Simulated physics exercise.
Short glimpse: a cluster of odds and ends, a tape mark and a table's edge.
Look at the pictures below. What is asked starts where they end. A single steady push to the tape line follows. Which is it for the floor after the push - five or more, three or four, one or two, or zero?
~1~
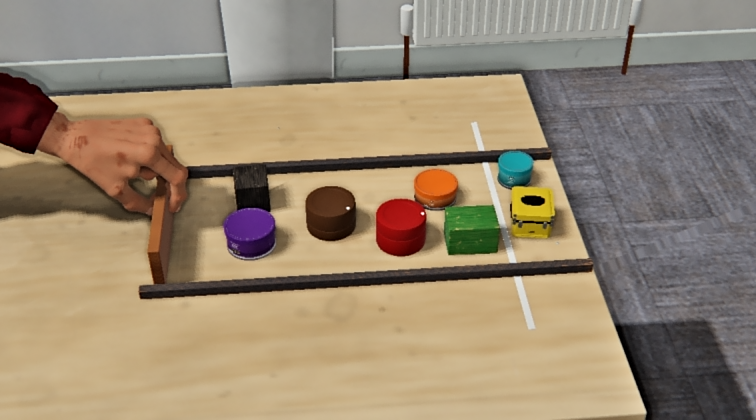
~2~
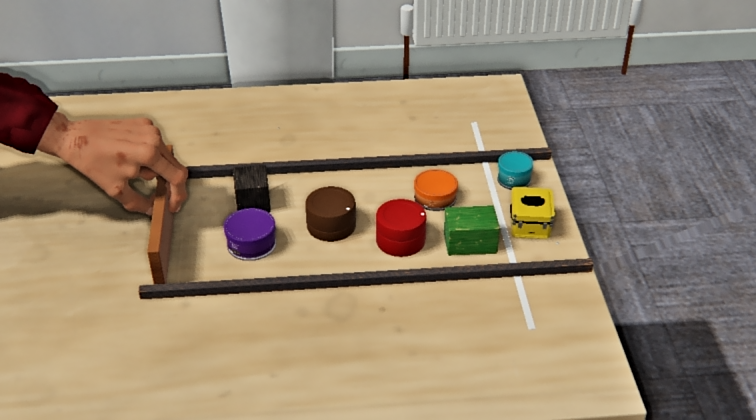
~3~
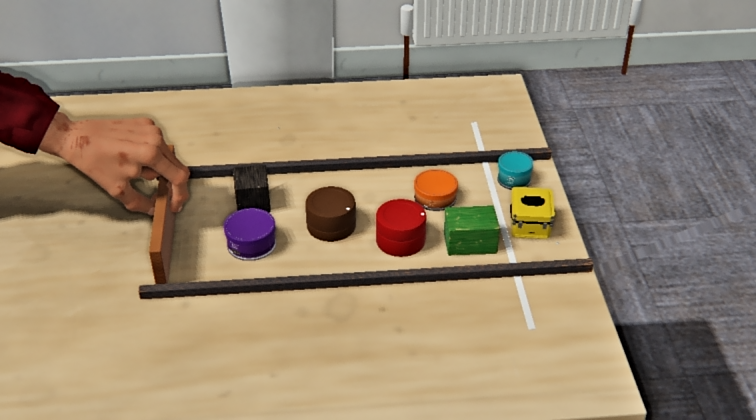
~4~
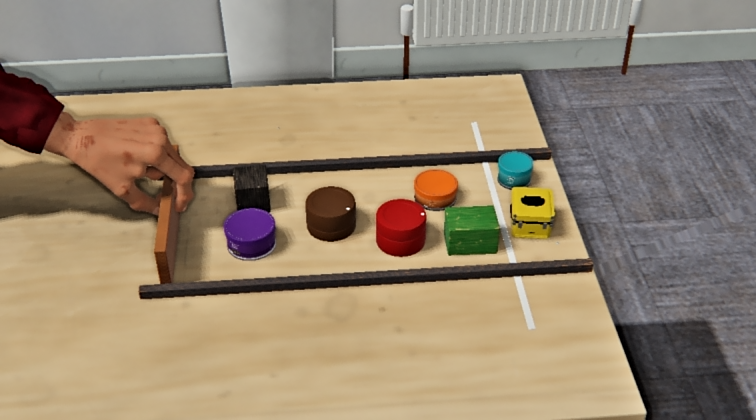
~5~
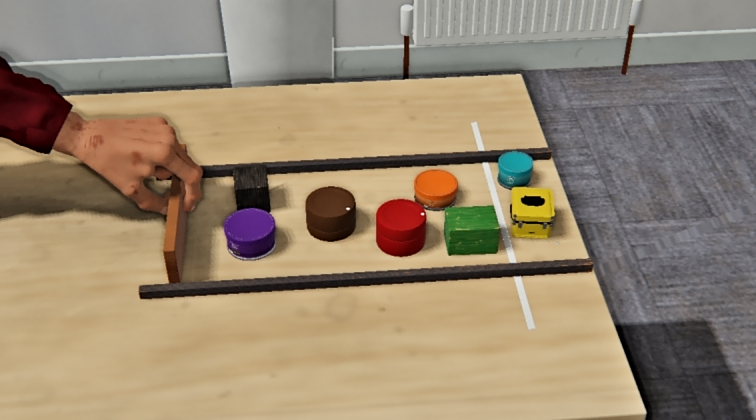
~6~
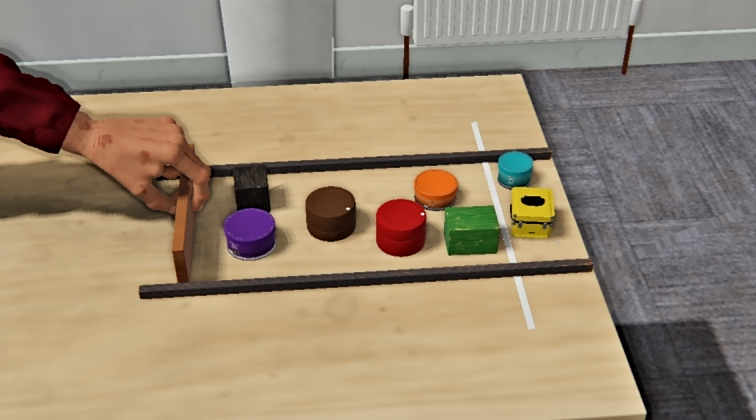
The table loses three, maybe four.
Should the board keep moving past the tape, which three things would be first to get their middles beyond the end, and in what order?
In order they are the green block, the turquoise tin and the yellow case.
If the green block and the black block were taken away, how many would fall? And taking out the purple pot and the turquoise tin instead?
The number fallen is 1, and in the other try 1.
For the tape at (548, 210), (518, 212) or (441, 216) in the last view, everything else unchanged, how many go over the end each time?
6, 4, 0.
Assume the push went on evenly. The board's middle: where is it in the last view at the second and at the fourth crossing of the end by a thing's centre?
The first one at (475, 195), the next at (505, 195).
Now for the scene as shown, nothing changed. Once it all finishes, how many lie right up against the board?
It's 2 of them.
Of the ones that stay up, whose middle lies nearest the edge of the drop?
It's the red lid.
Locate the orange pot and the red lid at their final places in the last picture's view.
The orange pot finishes at (543, 171); the red lid finishes at (579, 236).
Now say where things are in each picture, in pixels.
In the first frame, yellow case (531, 213); turquoise tin (515, 171); green block (471, 230); board (164, 213); tape (499, 213).
In the second frame, turquoise tin (515, 171); board (164, 213).
In the third frame, green block (471, 231); red lid (401, 228).
In the fourth frame, yellow case (531, 213); black block (252, 190).
In the fifth frame, turquoise tin (515, 171); brown lid (331, 214).
In the sixth frame, yellow case (531, 213); turquoise tin (515, 171); green block (471, 231); board (186, 212); tape (499, 213).
Soon after, none off yet; yellow case at rest near (531, 213); turquoise tin at rest near (515, 171); green block at rest near (471, 231).
By the end, the number that fall off is three or four; fallen, green block, turquoise tin and yellow case.
